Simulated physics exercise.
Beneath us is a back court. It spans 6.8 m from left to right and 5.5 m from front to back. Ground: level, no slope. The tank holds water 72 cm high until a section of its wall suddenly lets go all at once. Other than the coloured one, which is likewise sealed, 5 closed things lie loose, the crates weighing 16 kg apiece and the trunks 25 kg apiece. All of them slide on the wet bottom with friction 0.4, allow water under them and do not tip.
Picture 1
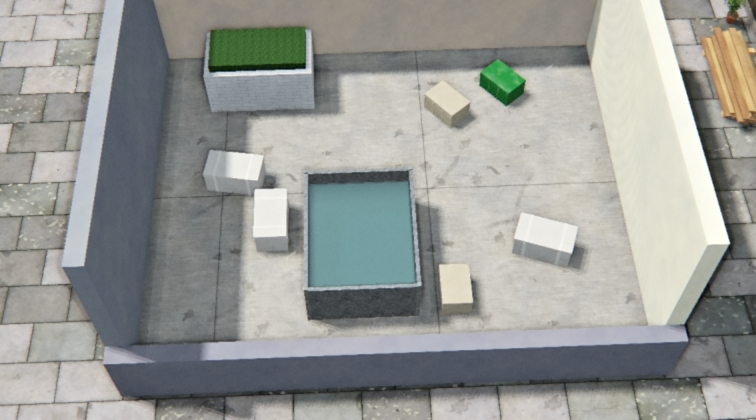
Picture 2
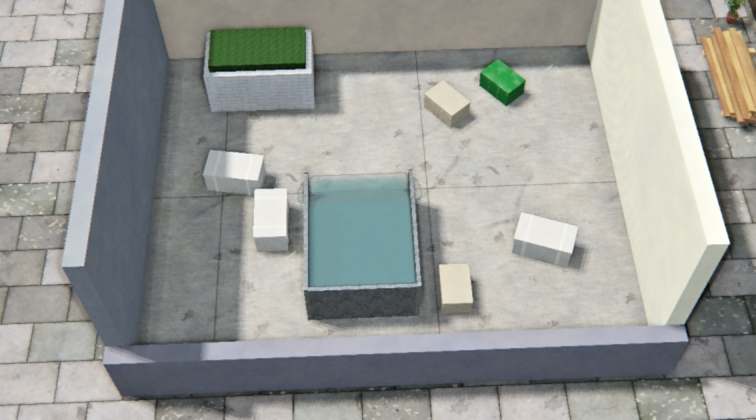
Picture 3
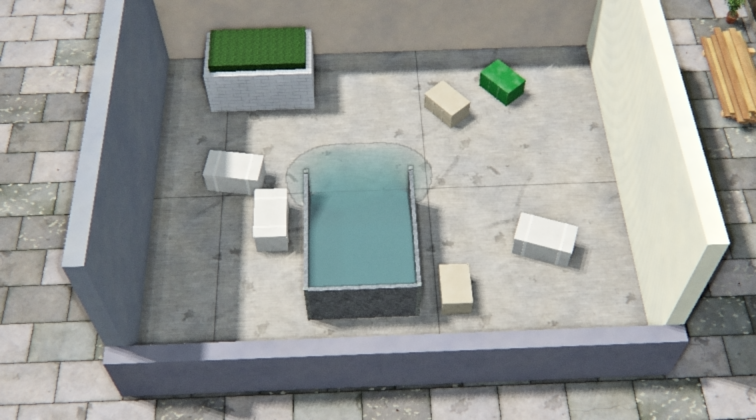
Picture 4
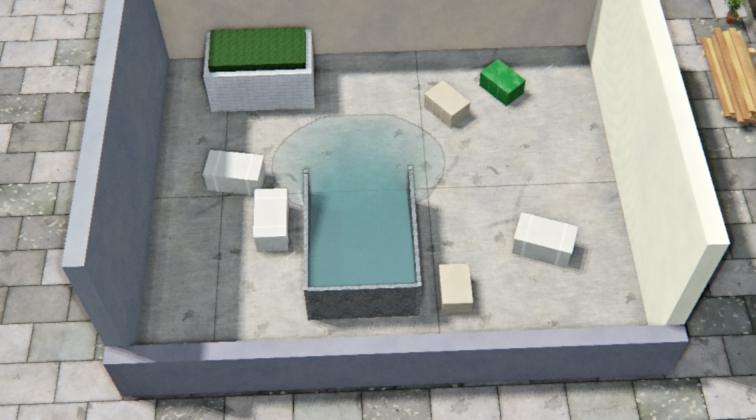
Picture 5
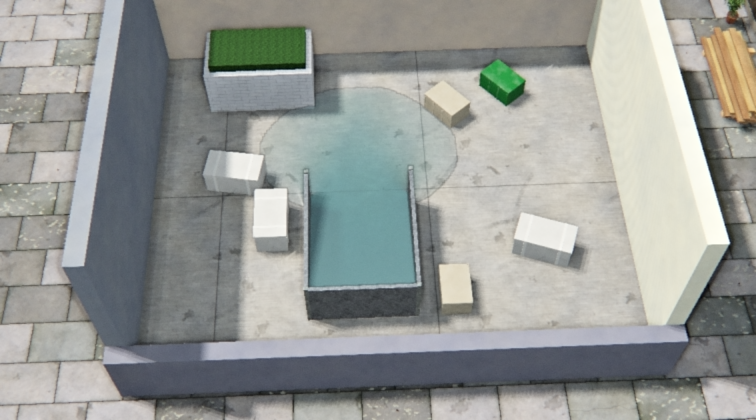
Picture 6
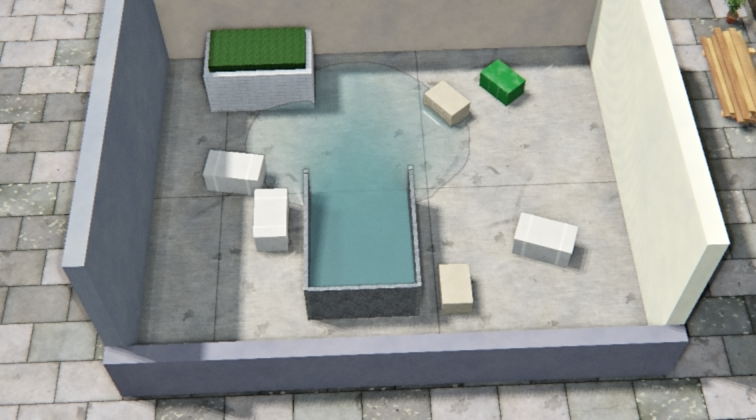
A dark-rimmed tank of teal water sits near the middle of a walled, grey-paved court, seen from high above by a camera that stays still. Around it lie white and beige boxes, with a green crate at upper right and a grass-topped planter at upper left. The tank's far side disappears, and water spreads outward in a thin, widening rounded sheet, reaching the planter and a beige box while the boxes stay put.
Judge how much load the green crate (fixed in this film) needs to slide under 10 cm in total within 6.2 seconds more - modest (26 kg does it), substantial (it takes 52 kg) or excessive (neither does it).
Ballast needed: Beyond both.
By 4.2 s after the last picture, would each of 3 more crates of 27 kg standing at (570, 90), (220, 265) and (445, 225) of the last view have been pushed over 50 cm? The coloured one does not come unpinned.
Beyond it, within it, within it.
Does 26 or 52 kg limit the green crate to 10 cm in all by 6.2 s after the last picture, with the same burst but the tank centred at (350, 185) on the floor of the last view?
In that case, simply put, both options fail.
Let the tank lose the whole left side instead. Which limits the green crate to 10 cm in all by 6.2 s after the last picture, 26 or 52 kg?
Result: Lighter option succeeds.
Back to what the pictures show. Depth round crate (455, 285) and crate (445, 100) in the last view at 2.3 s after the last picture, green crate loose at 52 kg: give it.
Close to 0 and 15 centimetres.
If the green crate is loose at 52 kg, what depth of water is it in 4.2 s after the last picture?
8 cm, roughly.
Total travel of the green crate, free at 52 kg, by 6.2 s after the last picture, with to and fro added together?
The total path comes to around 20 cm.
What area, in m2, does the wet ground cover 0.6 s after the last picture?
Some 13 m2 of it.
Then, 0.6 s after the last picture the green crate would be 0 cm from its start with 26 kg and 0 cm from its start with 52 kg; 2 cm of water round it then.
Then, 2.3 s after the last picture the green crate would be 88 cm from its start with 26 kg and 13 cm from its start with 52 kg; 9 cm of water round it then.
Then, 4.2 s after the last picture the green crate would be 214 cm from its start with 26 kg and 18 cm from its start with 52 kg; 8 cm of water round it then.
Then, 6.2 s after the last picture the green crate would be 366 cm from its start with 26 kg and 18 cm from its start with 52 kg; 5 cm of water round it then.
